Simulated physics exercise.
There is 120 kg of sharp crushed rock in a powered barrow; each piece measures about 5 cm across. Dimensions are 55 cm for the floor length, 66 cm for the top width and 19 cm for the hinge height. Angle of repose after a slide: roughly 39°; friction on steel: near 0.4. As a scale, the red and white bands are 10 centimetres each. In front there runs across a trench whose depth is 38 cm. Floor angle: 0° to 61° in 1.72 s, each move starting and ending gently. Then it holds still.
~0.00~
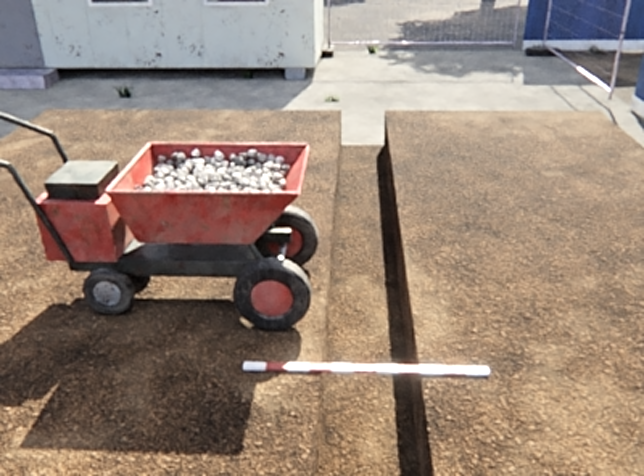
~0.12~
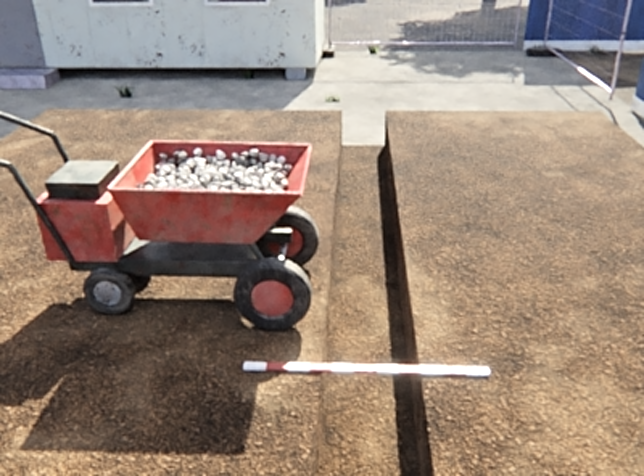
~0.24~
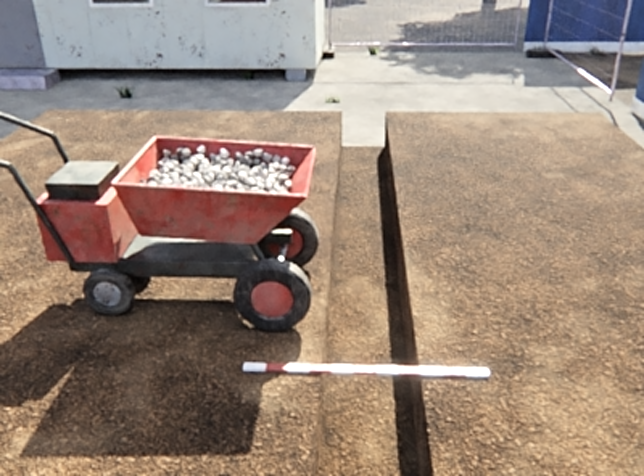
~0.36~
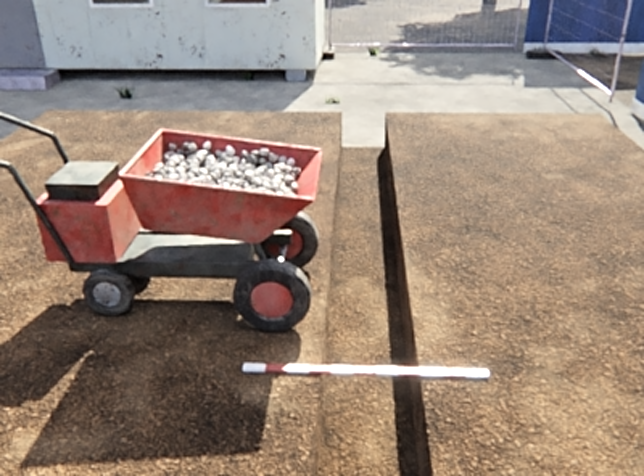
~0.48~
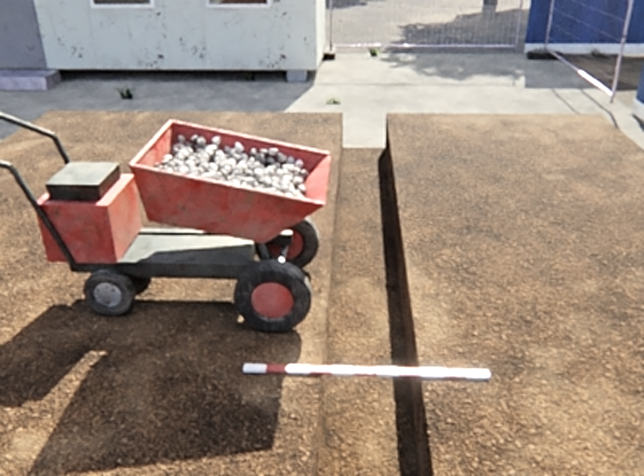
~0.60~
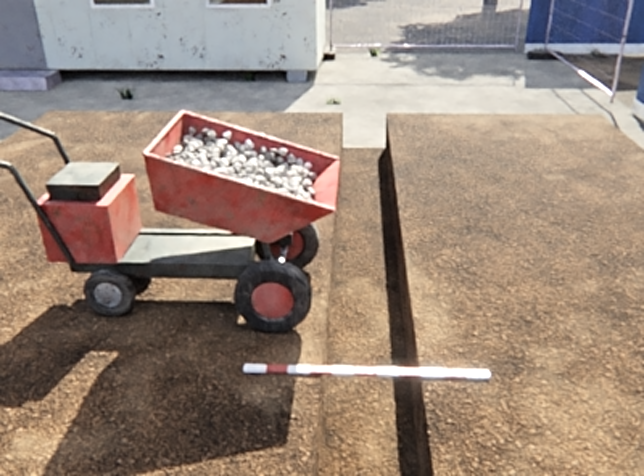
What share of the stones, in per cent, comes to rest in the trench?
About 29 per cent of the stones finish in the trench.
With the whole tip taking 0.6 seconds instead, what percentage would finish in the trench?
20 per cent.
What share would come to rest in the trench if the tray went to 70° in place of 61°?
It comes out at about 60 percent.
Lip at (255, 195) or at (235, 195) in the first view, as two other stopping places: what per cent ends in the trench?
First place roughly 45%, second roughly 45%.
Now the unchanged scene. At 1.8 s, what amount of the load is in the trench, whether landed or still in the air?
About 5%.
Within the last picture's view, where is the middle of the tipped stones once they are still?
Around (399, 352).
After 1.3 s the floor is at 51°; 100 % in the tray; the foremost stones are at (361, 230).
After 1.8 s the floor is at 61°; 95 % in the tray, 4 % in the trench, 1 % past the trench; the foremost stones are at (418, 294).
After 2.2 s the floor is at 61°; 76 % in the tray, 12 % in the trench, 12 % past the trench; the foremost stones are at (467, 302).
After 4.1 s the floor is at 61°; 55 % in the tray, 29 % in the trench, 17 % past the trench; the foremost stones are at (485, 293).
